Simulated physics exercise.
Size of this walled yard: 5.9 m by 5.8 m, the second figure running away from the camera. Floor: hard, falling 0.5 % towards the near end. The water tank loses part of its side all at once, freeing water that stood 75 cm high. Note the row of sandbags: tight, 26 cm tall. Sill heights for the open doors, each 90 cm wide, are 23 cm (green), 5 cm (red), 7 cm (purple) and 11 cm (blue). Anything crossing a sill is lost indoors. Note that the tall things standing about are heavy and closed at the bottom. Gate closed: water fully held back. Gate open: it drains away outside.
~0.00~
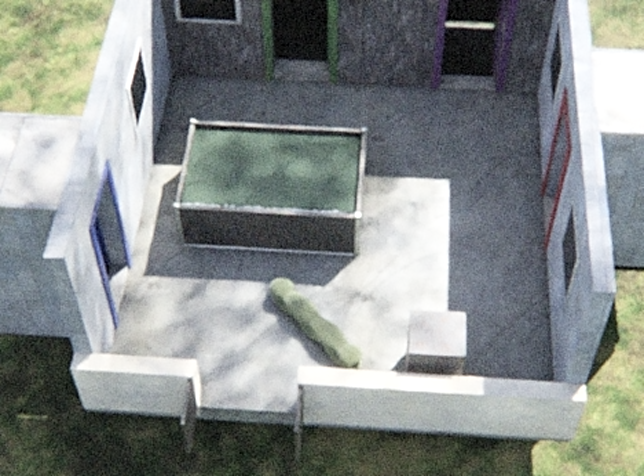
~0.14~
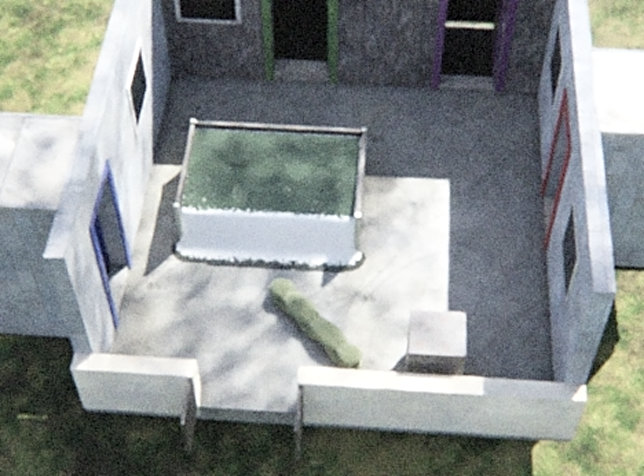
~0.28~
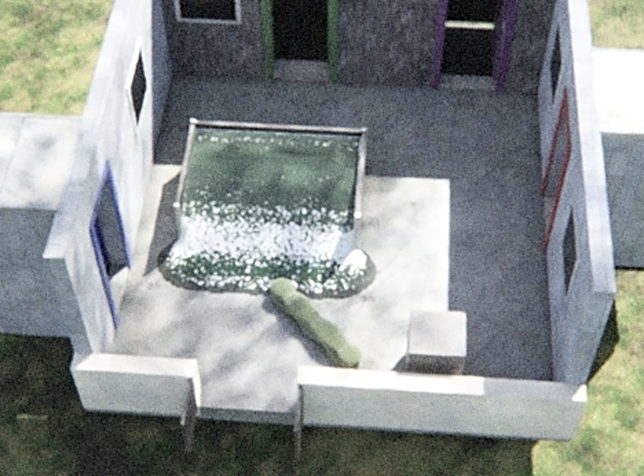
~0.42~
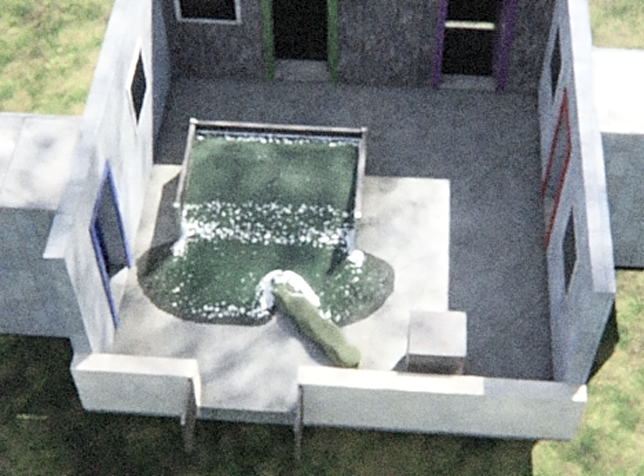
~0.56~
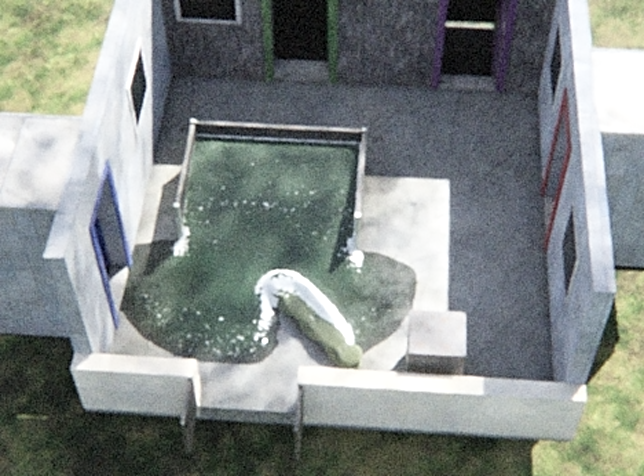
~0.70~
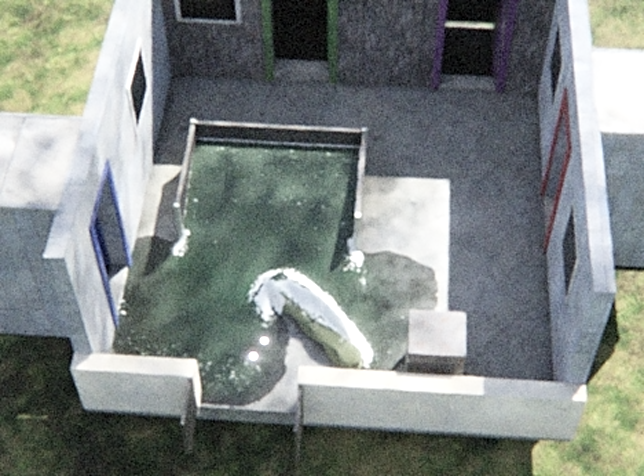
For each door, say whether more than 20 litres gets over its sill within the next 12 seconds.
Green door: No; red door: No; purple door: No; blue door: Yes.
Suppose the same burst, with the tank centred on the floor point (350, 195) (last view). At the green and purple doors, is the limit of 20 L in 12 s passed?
For the green door, the amount is acceptable; for the purple door, the amount is too high.
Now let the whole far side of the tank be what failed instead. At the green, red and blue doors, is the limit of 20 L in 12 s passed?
Green beyond, red beyond, blue short.
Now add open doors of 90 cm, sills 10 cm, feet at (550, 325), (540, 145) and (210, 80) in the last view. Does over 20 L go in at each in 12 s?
Per doorway, in order: Sufficient / insufficient / insufficient.
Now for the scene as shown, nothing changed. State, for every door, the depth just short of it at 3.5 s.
Depths: Green door 0 cm, red door 5 cm, purple door 0 cm, blue door 19 cm.
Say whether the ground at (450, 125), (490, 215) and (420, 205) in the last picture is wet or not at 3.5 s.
Listed in sequence, the spots are bone dry, drenched and bone dry.
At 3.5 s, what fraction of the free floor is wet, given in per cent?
Roughly 55 percent.
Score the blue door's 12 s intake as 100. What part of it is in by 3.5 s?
Roughly 75 percent is in by then.
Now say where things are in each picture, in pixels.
The first frame shows the water tank at (273, 171) is whole and still, 75 cm deep.
In the second frame, the front is at (177, 245), 1.3 m from the gap at (269, 236); 0.5 m2 of floor is under water; 75 cm left at the back of the water tank.
In the third frame, the front is at (165, 265), 1.5 m from the gap at (269, 237); 1.8 m2 of floor is under water; 69 cm left at the back of the water tank.
In the fourth frame, the front is at (145, 278), 1.8 m from the gap at (269, 238); 3.5 m2 of floor is under water; 64 cm left at the back of the water tank.
In the fifth frame, water pours out at (269, 239) and has run 2.2 m, to (126, 305); typically 10 cm deep outside, 62 cm at the water tank's back.
In the sixth frame, water pours out at (269, 239) and has run 2.6 m, to a hidden place; typically 8 cm deep outside, 56 cm at the water tank's back.
After 1.4 s water covers 35 % of the floor and is deepest (51 cm) near (118, 385); green door not reached, red door not reached, purple door not reached, blue door 14 cm at the sill, 1 L in.
After 2.2 s water covers 40 % of the floor and is deepest (36 cm) near (104, 384); green door not reached, red door not reached, purple door not reached, blue door 20 cm at the sill, 11 L in.
After 3.5 s water covers 55 % of the floor and is deepest (22 cm) near (289, 326); green door not reached, red door 5 cm at the sill, 0 L in, purple door not reached, blue door 19 cm at the sill, 64 L in.
After 7.0 s water covers 90 % of the floor and is deepest (10 cm) near (323, 398); green door 3 cm at the sill, 0 L in, red door 5 cm at the sill, 0 L in, purple door 7 cm at the sill, 1 L in, blue door 6 cm at the sill, 86 L in.
After 12.0 s water covers 95 % of the floor and is deepest (8 cm) near (168, 151); green door 6 cm at the sill, 0 L in, red door 8 cm at the sill, 2 L in, purple door 7 cm at the sill, 2 L in, blue door 5 cm at the sill, 86 L in.
